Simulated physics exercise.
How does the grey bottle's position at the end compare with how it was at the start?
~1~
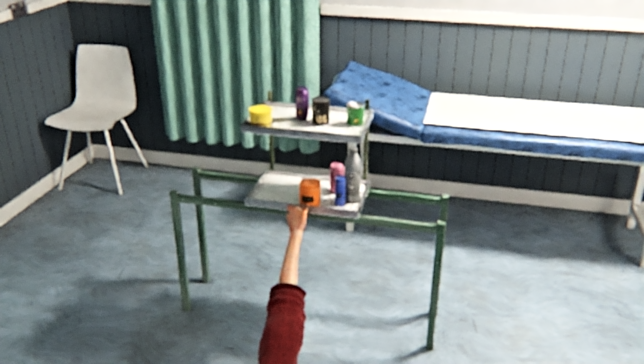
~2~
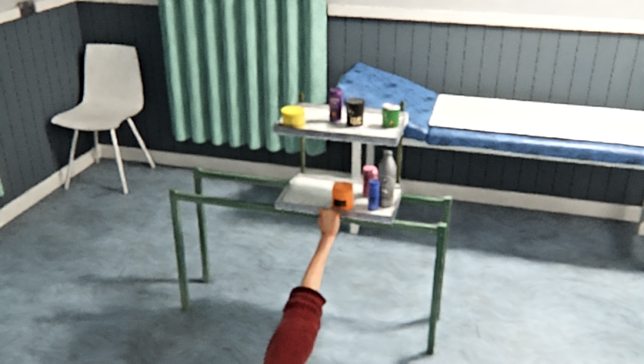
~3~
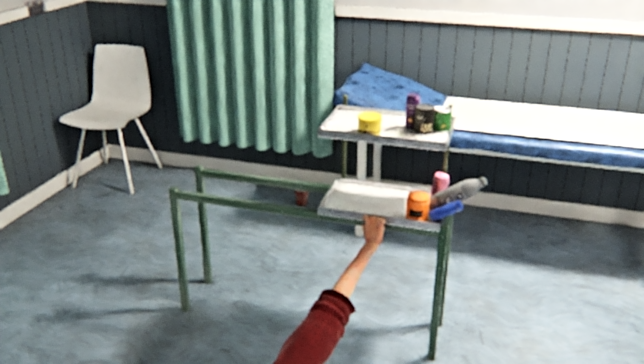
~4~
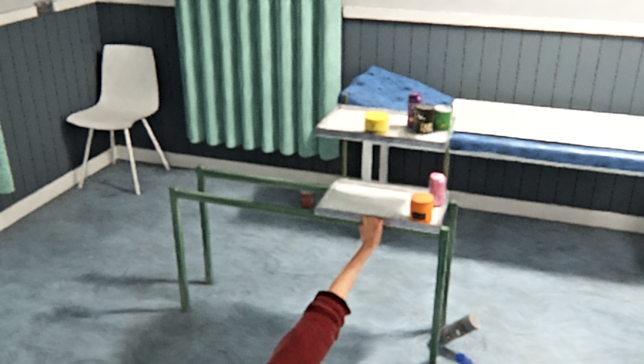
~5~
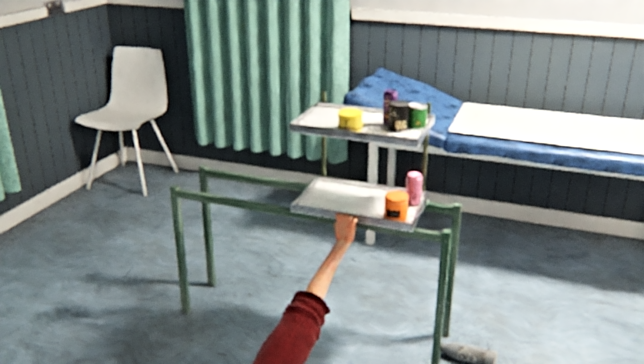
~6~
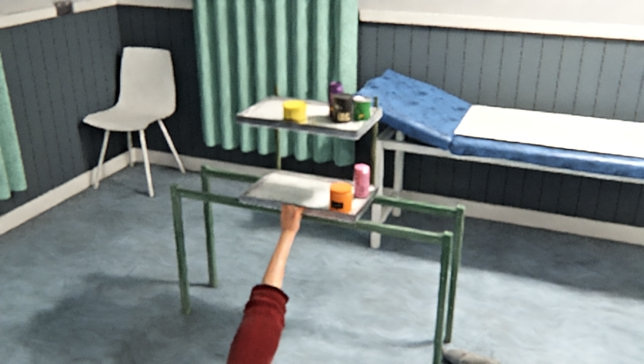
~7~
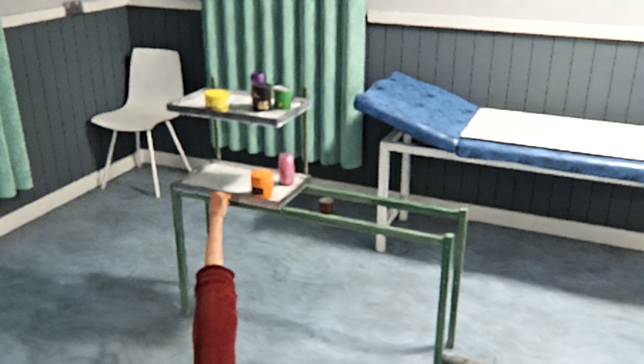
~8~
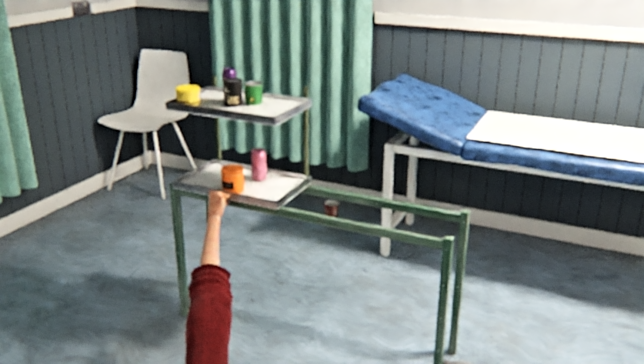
At the start the grey bottle stands upright on the lower level of the tray, and at the end it lies on its side on the floor.
